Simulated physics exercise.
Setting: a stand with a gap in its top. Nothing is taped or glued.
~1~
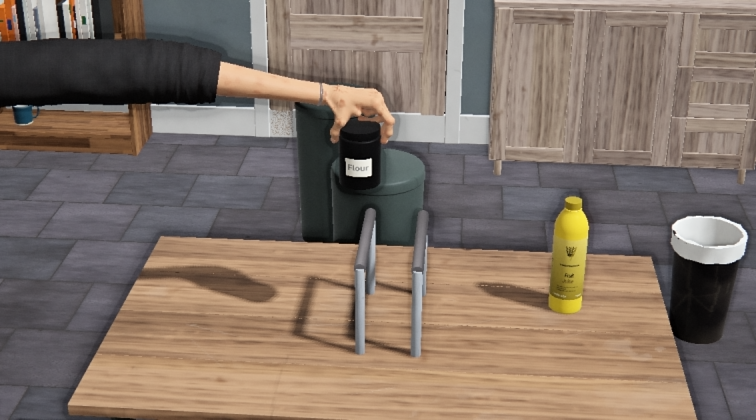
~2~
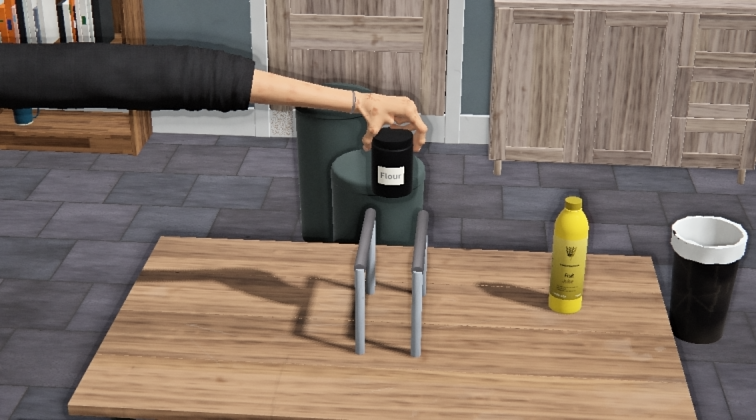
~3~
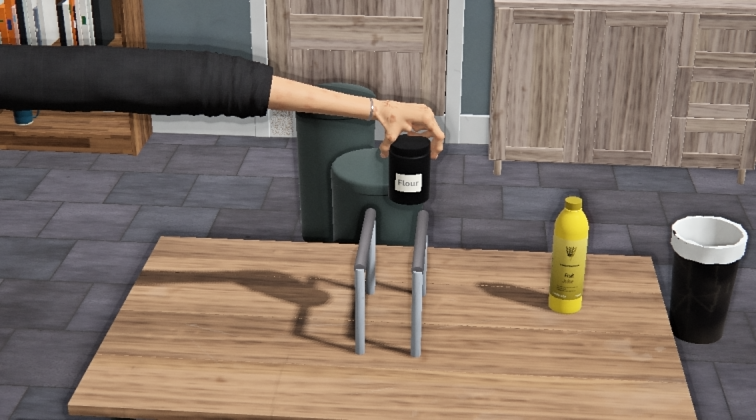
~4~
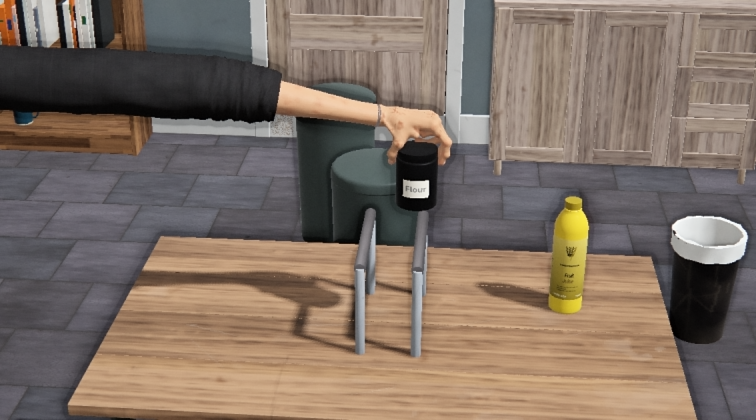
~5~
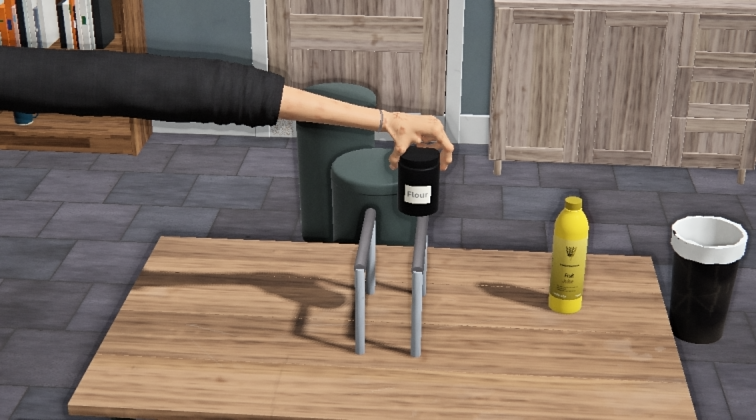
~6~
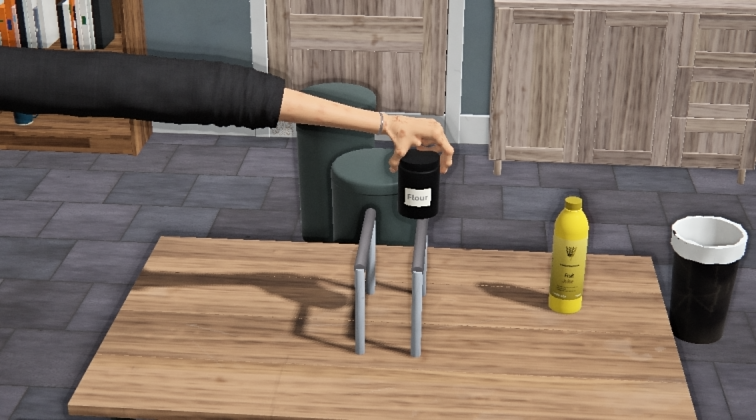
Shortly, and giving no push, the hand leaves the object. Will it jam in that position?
Sure enough, it hangs up at the gap.
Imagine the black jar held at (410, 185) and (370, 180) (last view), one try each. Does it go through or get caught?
Stuck, then Stuck.
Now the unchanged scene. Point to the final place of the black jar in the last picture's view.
In the last picture, near pixel (388, 227).
Then, 0.20 s on from there, black jar shifted a little near (418, 205).
Then, 0.30 s on from there, black jar turned 9° from how it was put near (413, 210).
Then, 0.40 s on from there, black jar turned 34° from how it was put near (401, 216).
Then, 0.50 s on from there, black jar turned 51° from how it was put near (390, 225).
In the end, toppled on the stand or table, black jar; yellow bottle unmoved. At the end, from the last picture's camera, black jar near (388, 227). The jar stays on top.
